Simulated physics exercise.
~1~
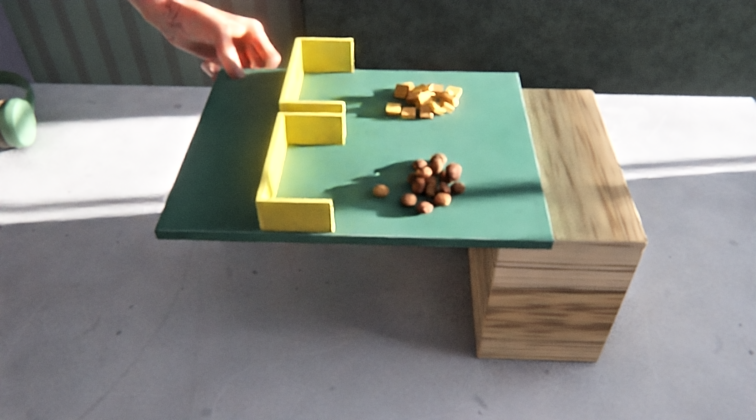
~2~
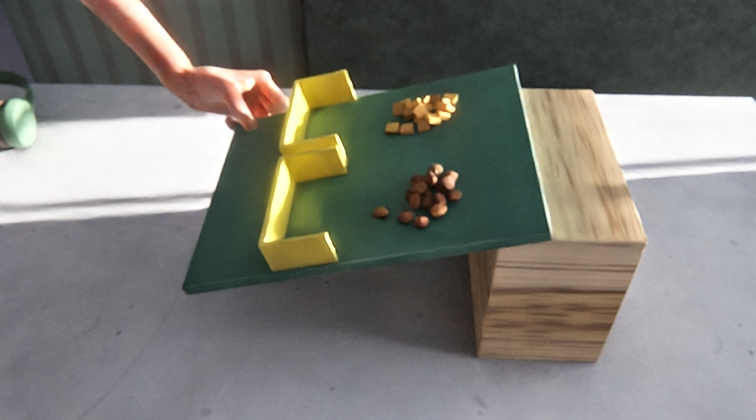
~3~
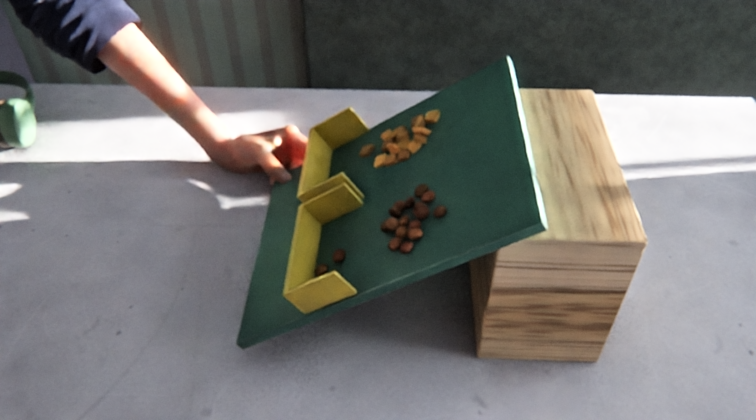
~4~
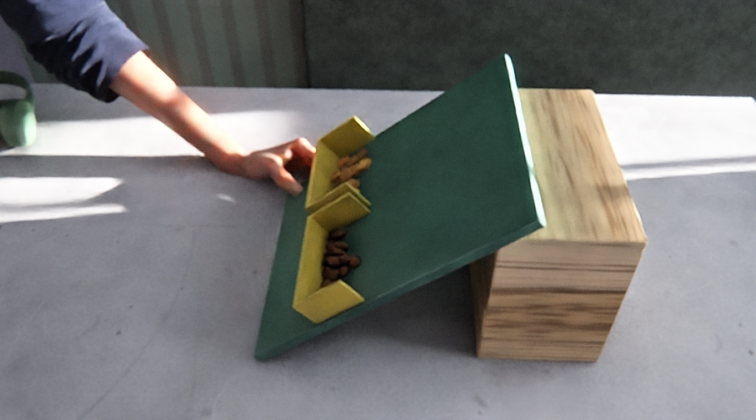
A green board tilts as a hand lowers it, and two heaps slide against yellow barriers.
